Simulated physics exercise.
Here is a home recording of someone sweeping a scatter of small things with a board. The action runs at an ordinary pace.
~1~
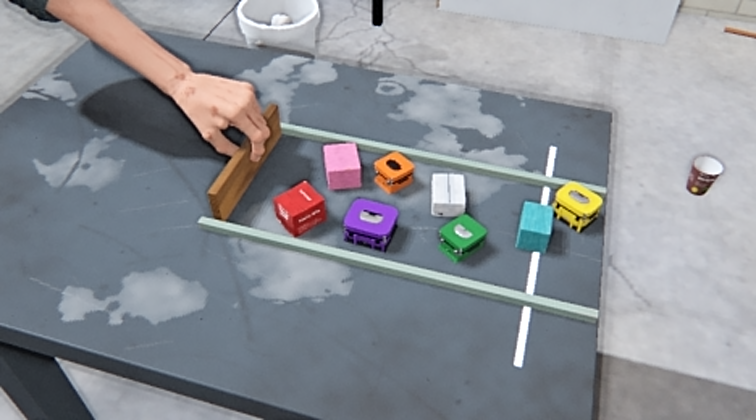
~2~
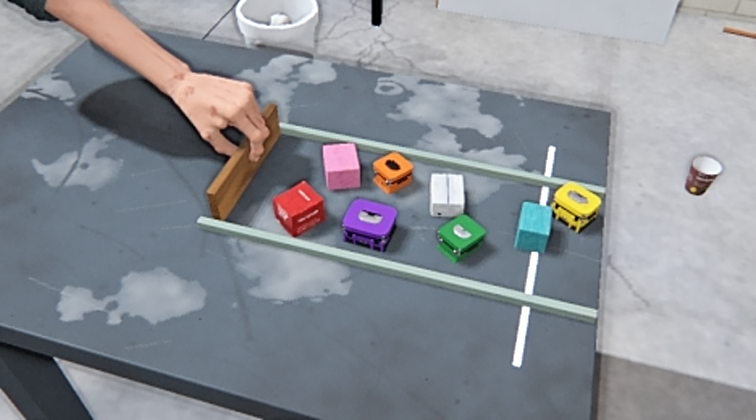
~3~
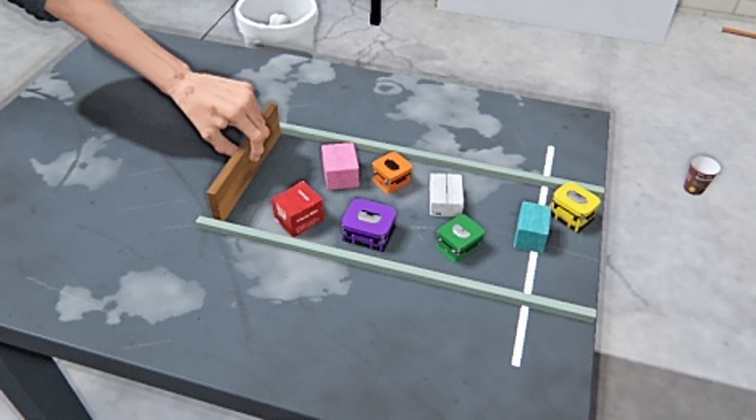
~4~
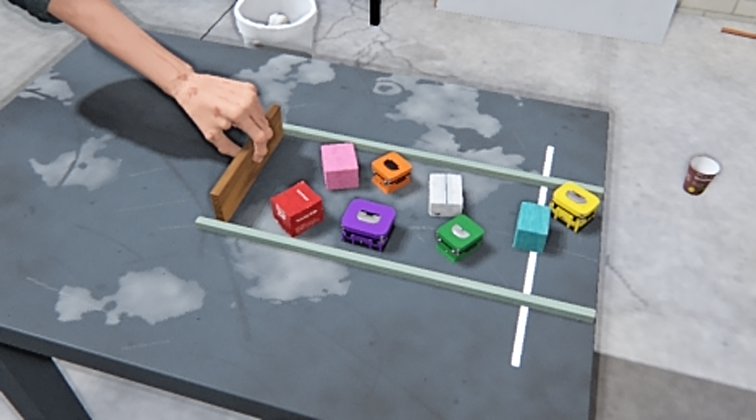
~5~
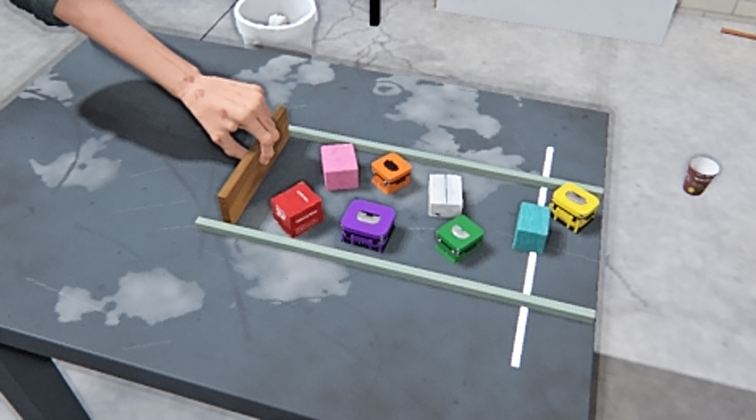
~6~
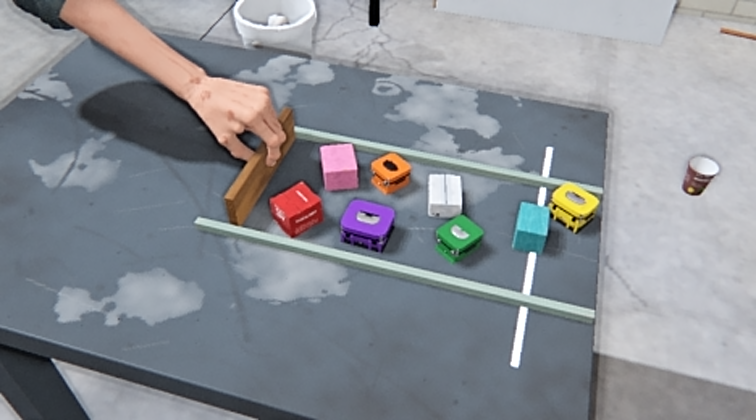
On a dark stained tabletop, a hand sliding a wooden board slightly right between pale rails, toward scattered colourful blocks and cases.
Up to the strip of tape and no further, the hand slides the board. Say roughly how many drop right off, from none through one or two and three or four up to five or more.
Dropping off: Three or four.
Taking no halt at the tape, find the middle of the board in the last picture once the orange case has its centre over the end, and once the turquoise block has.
First near (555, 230), second near (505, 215).
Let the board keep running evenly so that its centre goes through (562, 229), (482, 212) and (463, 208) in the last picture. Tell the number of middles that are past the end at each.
Result per place: 6; 0; 0.
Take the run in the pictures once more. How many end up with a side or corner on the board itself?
My count gives 2.
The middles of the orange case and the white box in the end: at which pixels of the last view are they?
In the last picture the orange case sits at (588, 202) while the white box sits at (591, 236).
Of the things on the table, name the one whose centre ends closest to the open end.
Result - the purple case.
Soon after, none off yet; yellow case at rest near (573, 207); turquoise block at rest near (531, 228); green case at rest near (459, 240).
After that, none off yet; yellow case at rest near (573, 207); turquoise block moving near (540, 228); green case displaced about its own width near (510, 247).
And then, none off yet; yellow case displaced a little near (587, 207); turquoise block displaced about its own width near (594, 237); green case displaced well along near (585, 262).
In the end, the number that fall off is three or four; gone, green case, turquoise block and yellow case.
